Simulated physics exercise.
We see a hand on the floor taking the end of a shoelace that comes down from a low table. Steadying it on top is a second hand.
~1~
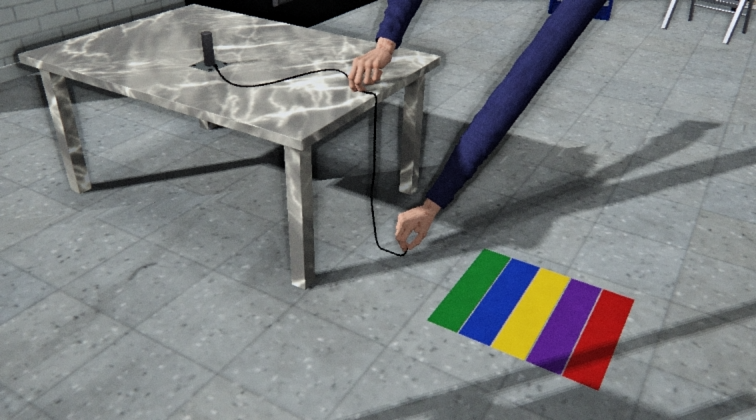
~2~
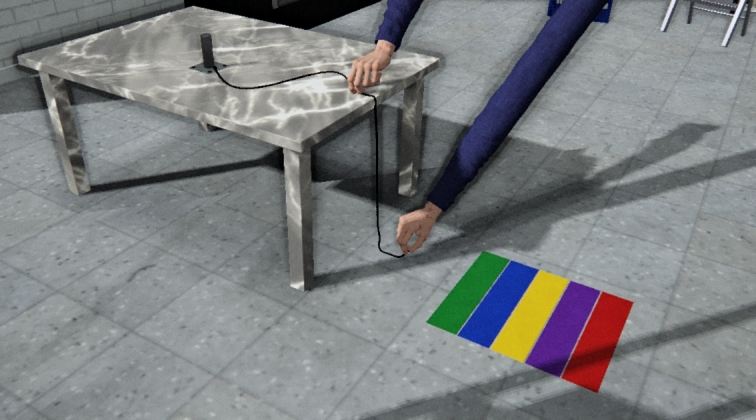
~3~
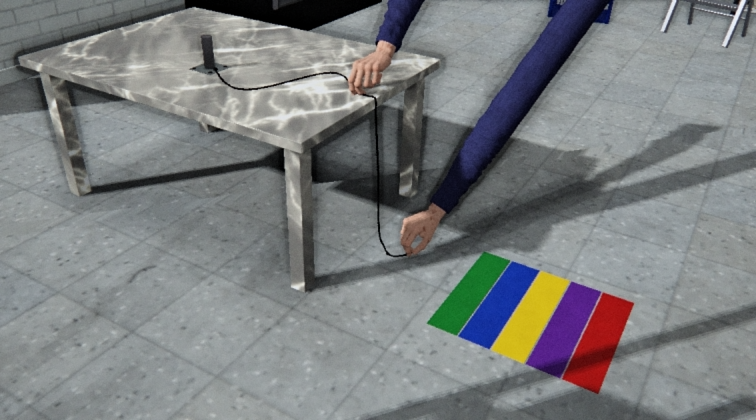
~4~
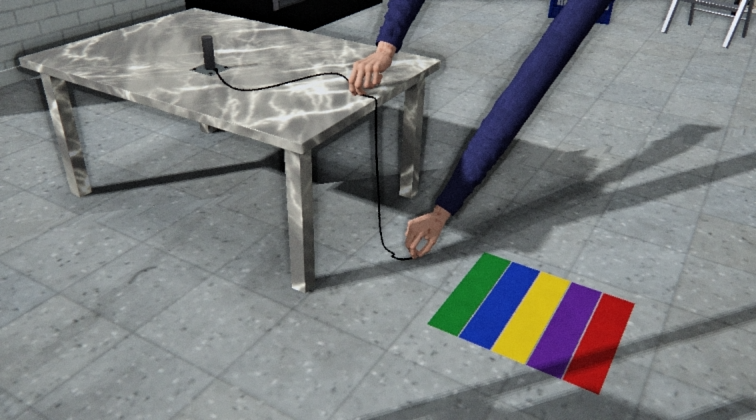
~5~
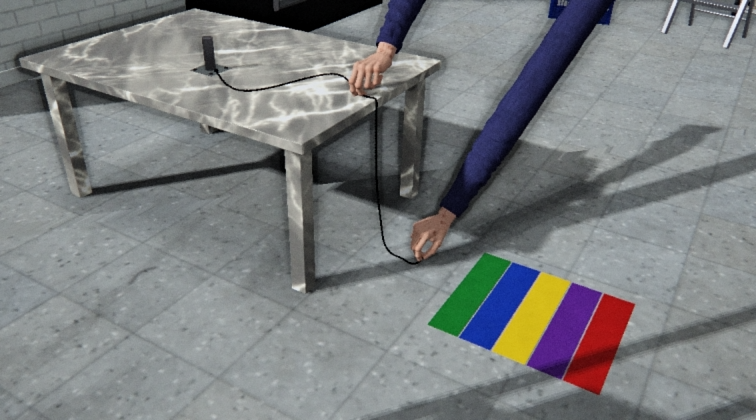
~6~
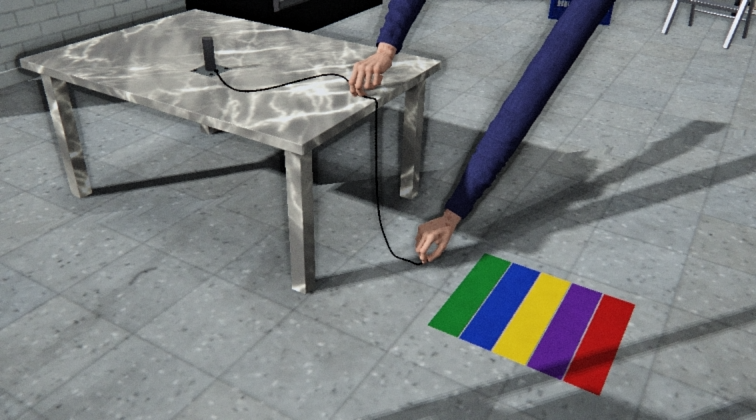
A hand near the floor held the end of a black cord hanging from a marble-patterned table and moved it slightly right, while another hand stayed on the cord at the table's edge.
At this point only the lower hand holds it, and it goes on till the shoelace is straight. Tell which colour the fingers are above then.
They are above red.
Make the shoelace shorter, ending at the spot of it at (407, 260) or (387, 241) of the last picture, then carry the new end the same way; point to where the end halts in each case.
Taking the tries in order, the answers are (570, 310) and (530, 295).
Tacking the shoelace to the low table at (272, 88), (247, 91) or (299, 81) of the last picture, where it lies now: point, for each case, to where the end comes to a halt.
Per try (px, approx.): (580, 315), (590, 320), (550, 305).
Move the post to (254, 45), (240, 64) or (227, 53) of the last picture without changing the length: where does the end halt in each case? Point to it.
About (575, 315), then (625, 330), then (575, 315).
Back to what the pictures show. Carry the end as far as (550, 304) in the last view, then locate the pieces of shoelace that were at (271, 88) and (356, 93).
First at (297, 87), next at (385, 154).
Soon after, end near (550, 304); over yellow.
After that, end near (586, 317); over purple.
At the stop, end near (608, 325); over red. It halts on the red strip.
